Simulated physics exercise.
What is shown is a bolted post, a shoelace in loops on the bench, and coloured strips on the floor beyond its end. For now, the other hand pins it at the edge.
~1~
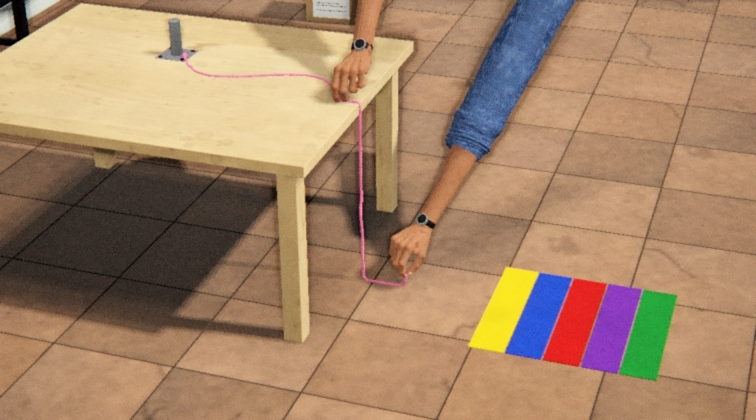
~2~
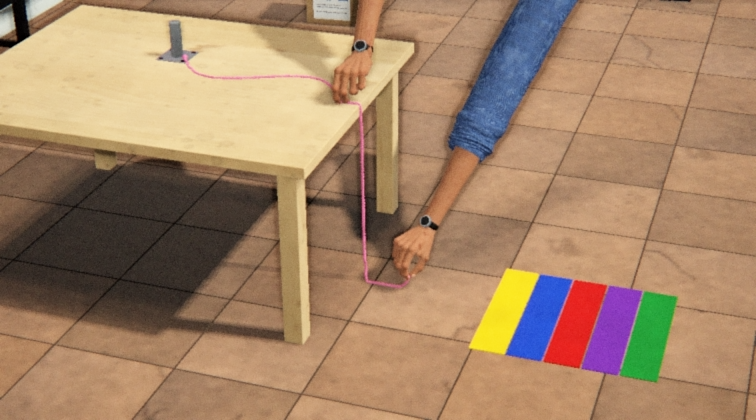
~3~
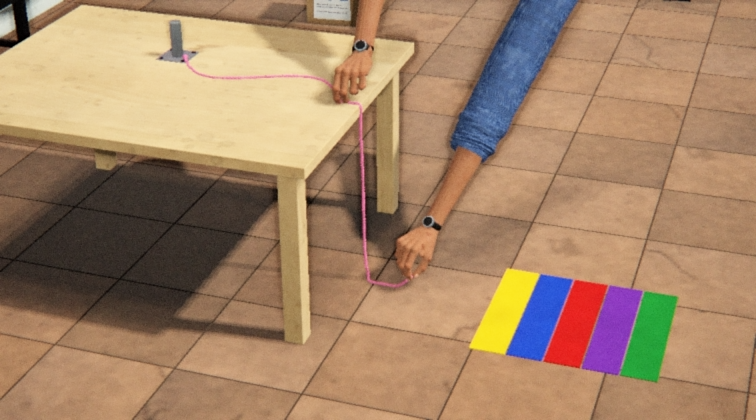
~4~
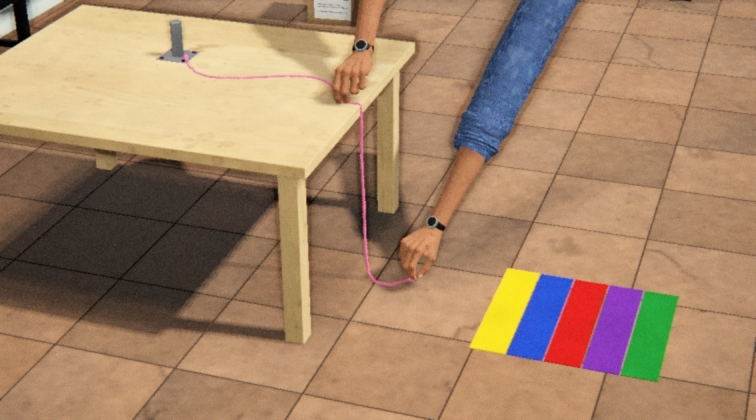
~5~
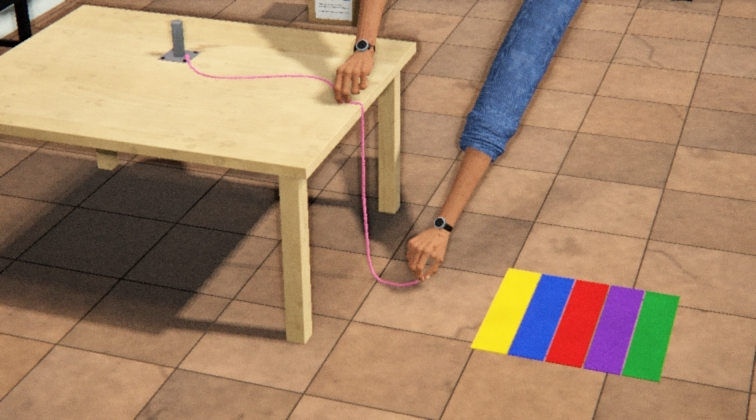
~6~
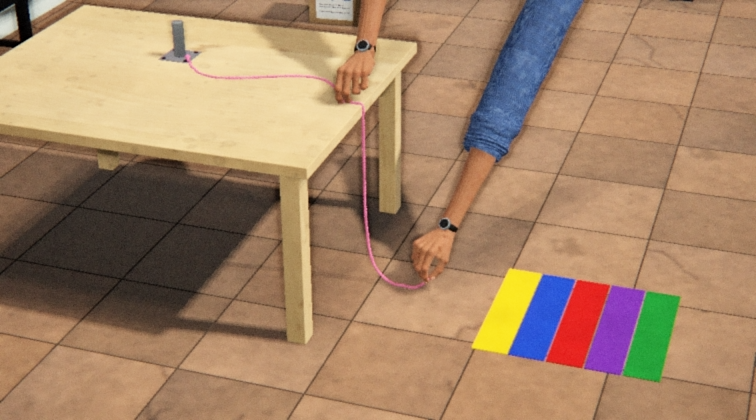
On a tiled floor beside a pale wooden table, one hand holds a pink cord at the table's edge while another grips its hanging end near the ground. The lower hand draws the end slightly to the right, towards the coloured strips, and the cord's lower bend grows rounder.
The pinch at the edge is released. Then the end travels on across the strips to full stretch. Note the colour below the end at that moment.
Colour below: Red.
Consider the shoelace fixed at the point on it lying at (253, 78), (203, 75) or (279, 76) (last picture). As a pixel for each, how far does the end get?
First (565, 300), next (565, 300), last (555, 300).
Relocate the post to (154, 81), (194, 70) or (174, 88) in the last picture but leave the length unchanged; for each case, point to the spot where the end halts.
Try 1 about (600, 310), try 2 about (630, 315), try 3 about (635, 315).
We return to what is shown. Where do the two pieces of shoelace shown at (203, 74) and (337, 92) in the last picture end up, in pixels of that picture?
Final positions are (231, 67) and (367, 100), in that order.
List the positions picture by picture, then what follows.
End (406, 274); yellow (493, 334); blue (529, 340); red (567, 347); purple (604, 354); green (642, 361), in the first picture.
End (409, 276); shoelace through (192, 69) (259, 77) (327, 83) (361, 119) (363, 194) (365, 260), in the second picture.
End (412, 277), in the third picture.
End (416, 277); shoelace through (193, 69) (260, 77) (328, 83) (361, 119) (363, 194) (367, 260), in the fourth picture.
End (424, 278), in the fifth picture.
End (429, 279); shoelace through (195, 69) (261, 77) (330, 83) (363, 119) (365, 194) (372, 261), in the sixth picture.
A little later, end near (520, 294); over yellow.
Next, end near (561, 301); over blue.
When it is tight, end near (587, 306); over red. It halts on the red strip.
